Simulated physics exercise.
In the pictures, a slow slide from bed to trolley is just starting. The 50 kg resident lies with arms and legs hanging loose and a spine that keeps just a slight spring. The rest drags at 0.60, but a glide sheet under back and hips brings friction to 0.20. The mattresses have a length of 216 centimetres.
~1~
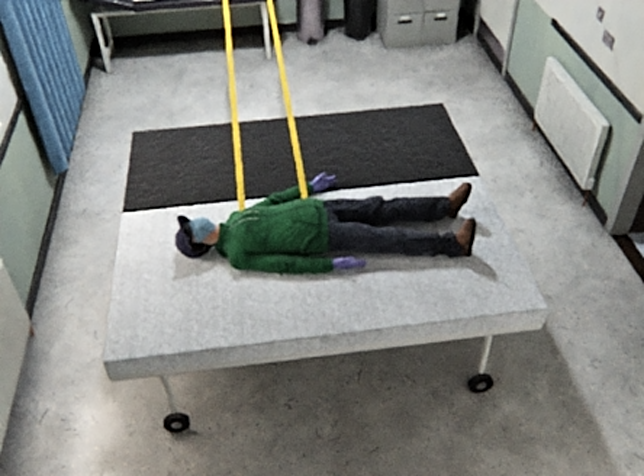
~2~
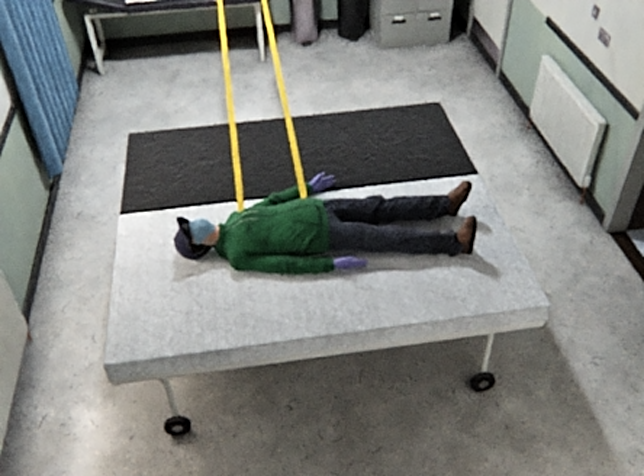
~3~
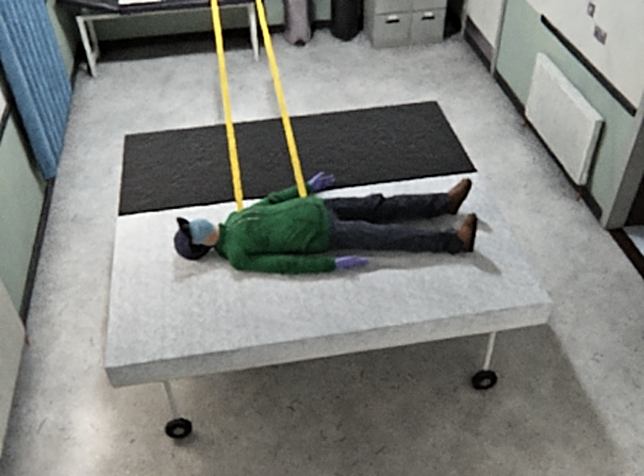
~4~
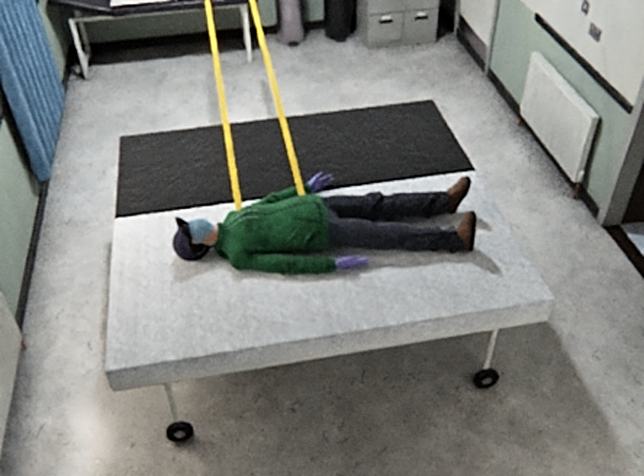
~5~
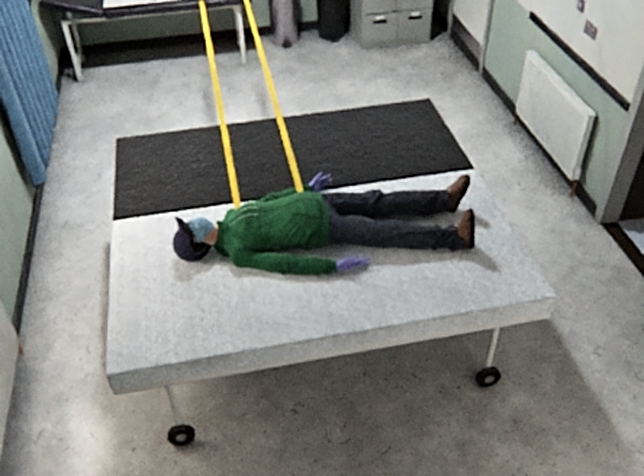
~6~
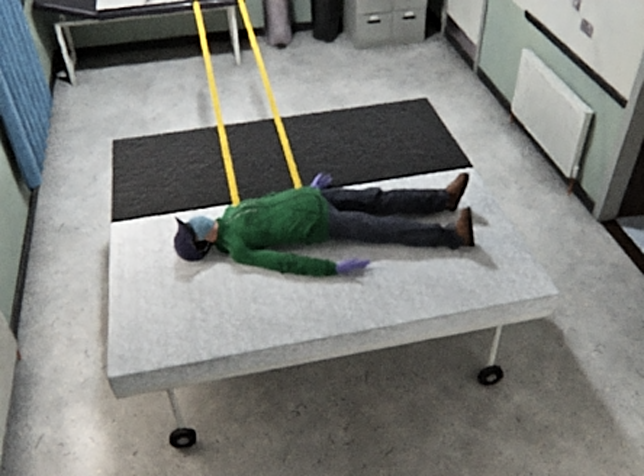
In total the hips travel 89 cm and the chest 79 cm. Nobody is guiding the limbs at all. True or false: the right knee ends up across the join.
True.
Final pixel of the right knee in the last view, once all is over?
You'll find it around (338, 167) at the end.
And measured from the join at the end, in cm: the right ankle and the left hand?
Right ankle 20 short, left hand 64 past.
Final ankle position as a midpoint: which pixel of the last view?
The midpoint lands near (397, 169).
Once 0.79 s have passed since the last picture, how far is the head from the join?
It sits around 6 cm short of the mark.
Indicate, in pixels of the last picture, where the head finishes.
(189, 170).
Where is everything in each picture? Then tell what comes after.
The first picture shows right knee (384, 240), head (191, 241), left hand (322, 185); hips 0 cm across so far.
The second picture shows right knee (385, 240), head (190, 242), left hand (320, 185); hips 0 cm across so far.
The third picture shows right knee (385, 238), head (189, 243), left hand (320, 185); hips 1 cm across so far.
The fourth picture shows right knee (385, 236), head (188, 243), left hand (319, 185); hips 2 cm across so far.
The fifth picture shows right knee (385, 234), head (189, 244), left hand (319, 185); hips 5 cm across so far.
The sixth picture shows right knee (385, 231), head (190, 244), left hand (320, 186); hips 9 cm across so far.
Then, 0.29 s after the last picture the right knee is 46 cm short of the join, near (379, 223) in the last picture's view.
Then, 0.79 s after the last picture the right knee is 28 cm short of the join, near (360, 204) in the last picture's view; the head 6 cm short of the join.
Then, 1.29 s after the last picture the right knee is 7 cm short of the join, near (342, 183) in the last picture's view.
When all is still, head crosses the join; left hand crosses the join; right hand stops short of the join; left ankle crosses the join; right ankle stops short of the join; right knee crosses the join.
